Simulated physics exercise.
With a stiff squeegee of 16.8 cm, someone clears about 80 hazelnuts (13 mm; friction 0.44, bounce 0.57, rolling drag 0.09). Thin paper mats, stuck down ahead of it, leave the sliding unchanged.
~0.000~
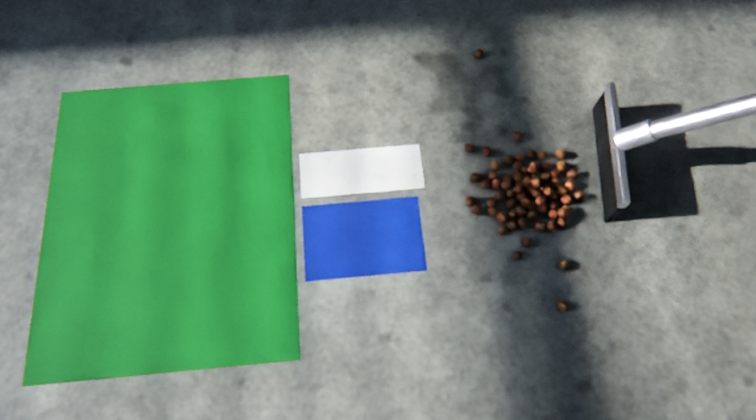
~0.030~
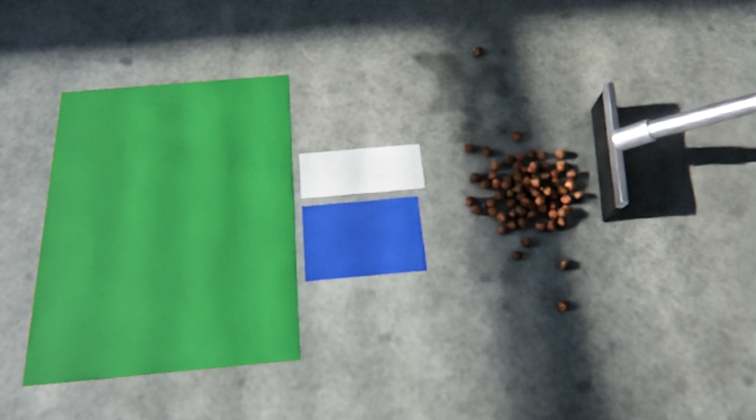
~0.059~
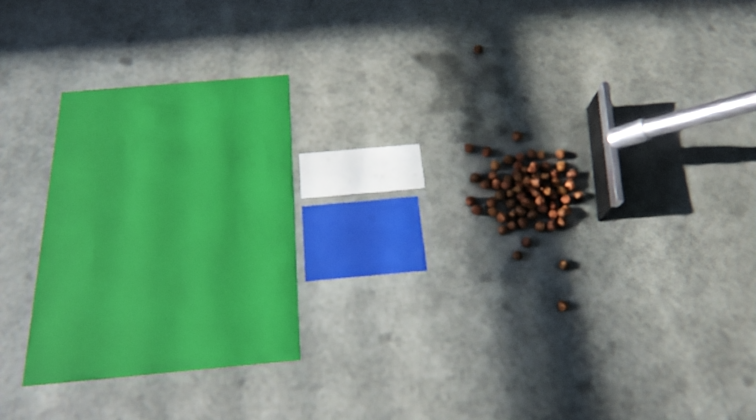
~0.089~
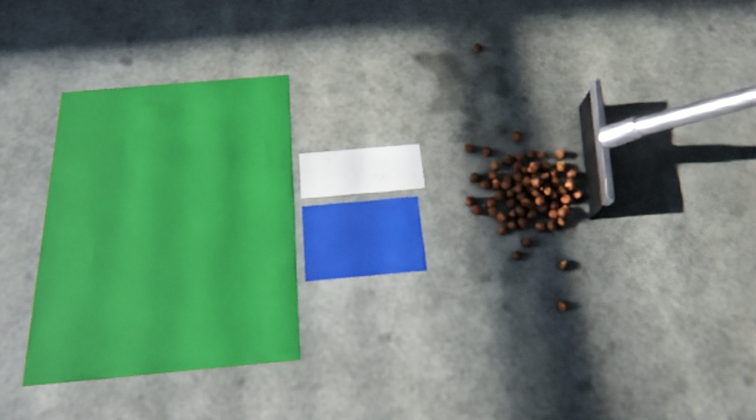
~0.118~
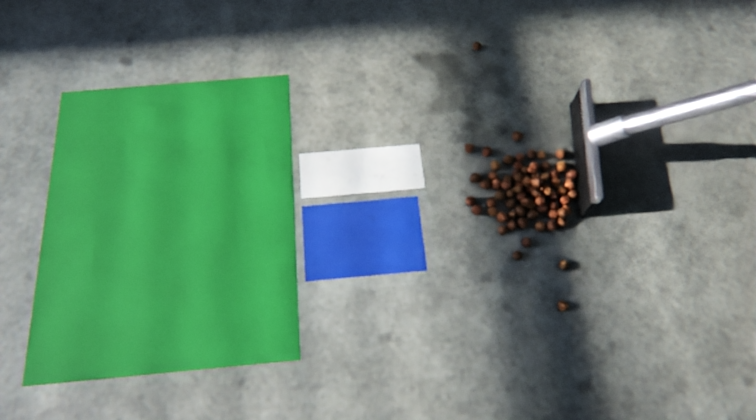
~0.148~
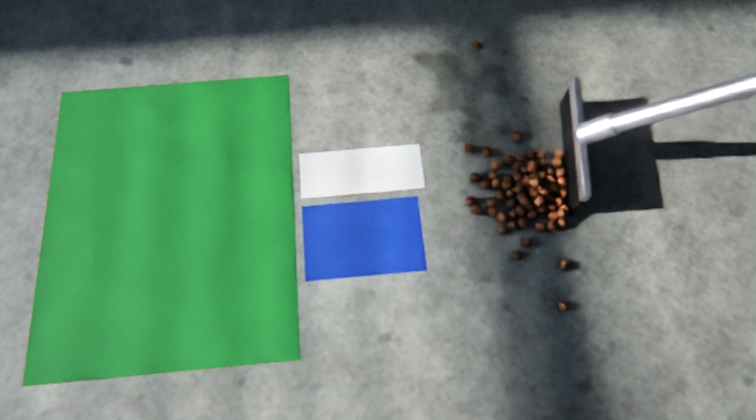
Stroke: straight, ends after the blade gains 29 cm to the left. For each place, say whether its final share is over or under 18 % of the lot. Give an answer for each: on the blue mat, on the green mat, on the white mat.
Blue mat: Under, green mat: Under, white mat: Under.
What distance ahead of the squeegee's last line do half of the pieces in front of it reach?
I'd estimate near 8 centimetres.
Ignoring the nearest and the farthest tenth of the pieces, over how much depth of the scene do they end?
Around 24 centimetres.
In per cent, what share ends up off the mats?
Around 65 in a hundred.
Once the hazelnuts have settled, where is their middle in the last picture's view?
I'd say somewhere near (347, 178).
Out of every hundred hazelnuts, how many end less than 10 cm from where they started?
My estimate is near 35 per cent.
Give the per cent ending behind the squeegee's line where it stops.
Around 40 in a hundred.
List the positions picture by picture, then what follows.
In the first frame, squeegee from (623, 203) to (609, 90); moved 0.0 cm; 0 pieces shifted; middle of the spill at (536, 182); blue mat at (363, 238); white mat at (361, 171); green mat at (170, 214).
In the second frame, squeegee from (621, 203) to (607, 90); moved 0.2 cm; 1 pieces shifted; middle of the spill at (536, 182).
In the third frame, squeegee from (616, 202) to (603, 89); moved 0.8 cm; 1 pieces shifted; middle of the spill at (536, 182).
In the fourth frame, squeegee from (607, 201) to (595, 88); moved 1.8 cm; 1 pieces shifted; middle of the spill at (536, 182).
In the fifth frame, squeegee from (596, 199) to (585, 86); moved 3.2 cm; 2 pieces shifted; middle of the spill at (536, 182).
In the sixth frame, squeegee from (584, 197) to (574, 84); moved 4.6 cm; 13 pieces shifted; middle of the spill at (535, 183); blue mat at (363, 238); white mat at (361, 171); green mat at (170, 214). Its speed is about 0.47 m/s, heading 17 degrees away from the viewer.
Then, at 0.43 s, squeegee 18 cm from its start, spill 19 cm wide; off the mats 100 %.
Then, at 0.71 s, squeegee 30 cm from its start, spill 24 cm wide; blue mat 5 %, white mat 25 %, off the mats 70 %.
After 0.95 s, squeegee 30 cm from its start, spill 28 cm wide; blue mat 10 %, white mat 15 %, green mat 5 %, off the mats 70 %.
In the end, at 1.5 s, blue mat 10 %, white mat 10 %, green mat 15 %, off the mats 65 %.
